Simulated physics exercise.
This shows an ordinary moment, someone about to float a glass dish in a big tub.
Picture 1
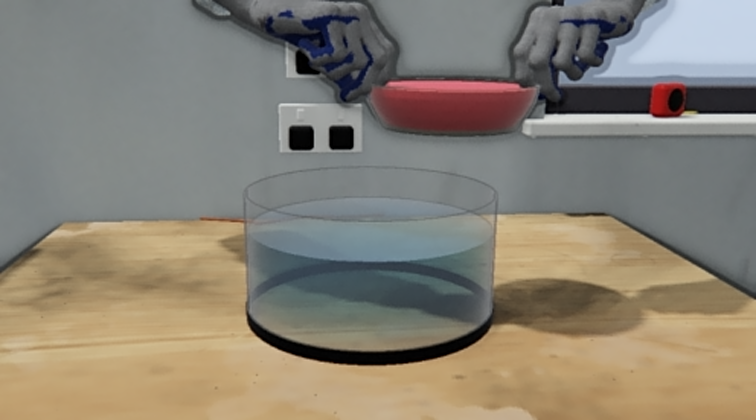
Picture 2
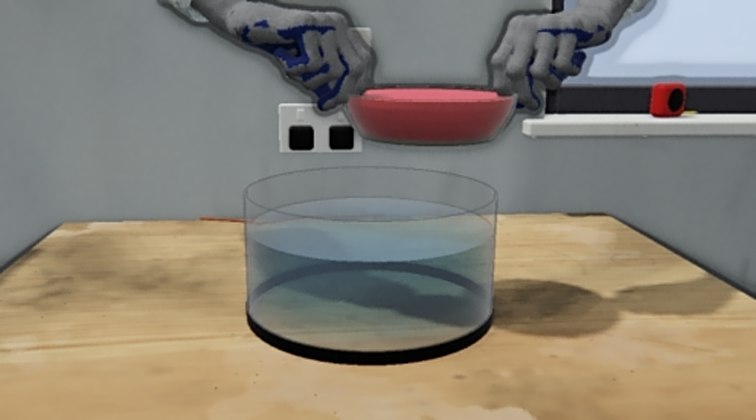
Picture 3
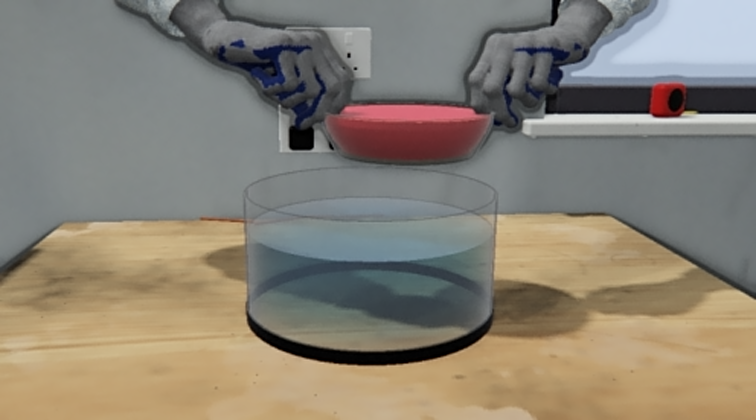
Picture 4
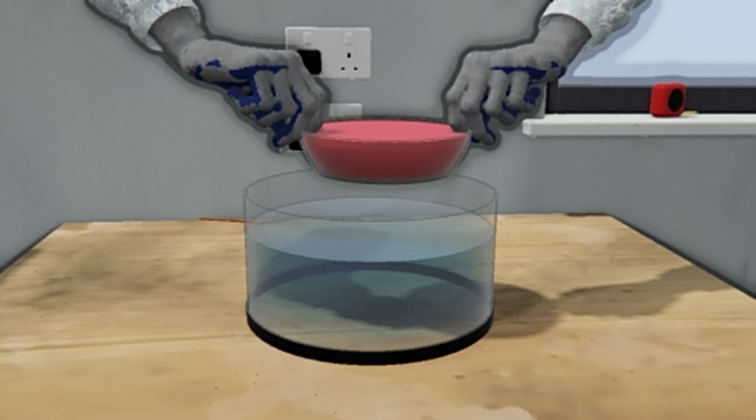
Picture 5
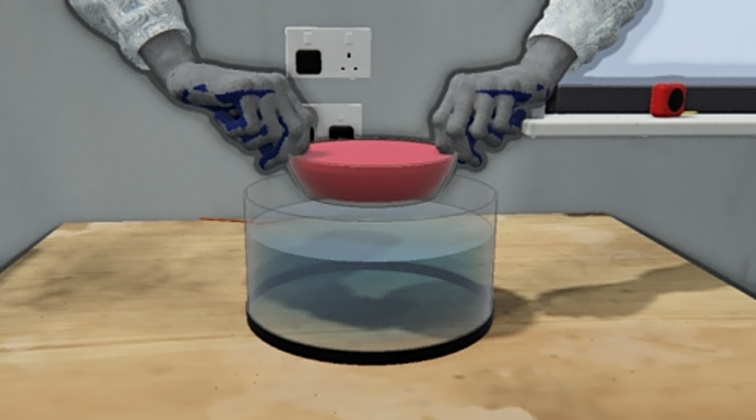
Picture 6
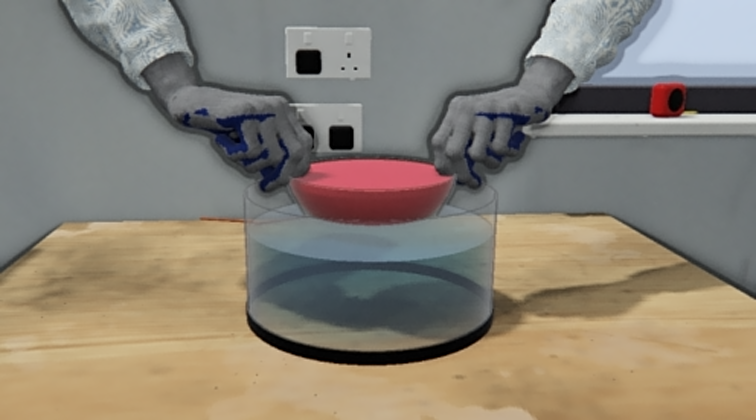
Two grey hands with blue patches and pale patterned sleeves hold a red-filled glass dish by its sides, seen from the front in a room with a grey wall. Below, a clear round tub of bluish water with a black base stands on a wooden table, with sockets behind and a small red object on the right sill. The hands lower the dish leftward, then straight down, to just over the water, while the view stays still.
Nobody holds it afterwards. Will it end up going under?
It fails to stay up.
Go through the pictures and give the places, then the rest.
In the first frame, dish (450, 103) nearly full; above the big tub.
In the second frame, dish nearly full, surface at (429, 96); coming down.
In the third frame, dish (406, 130) nearly full; lower.
In the fourth frame, dish nearly full, surface at (384, 131); lower still.
In the fifth frame, dish (371, 169) nearly full; close to the surface.
In the sixth frame, dish nearly full, surface at (371, 175); just over the surface.
Next, the dish dips into the water.
After that, water pours in over its rim.
Finally, the dish lies on the bottom.
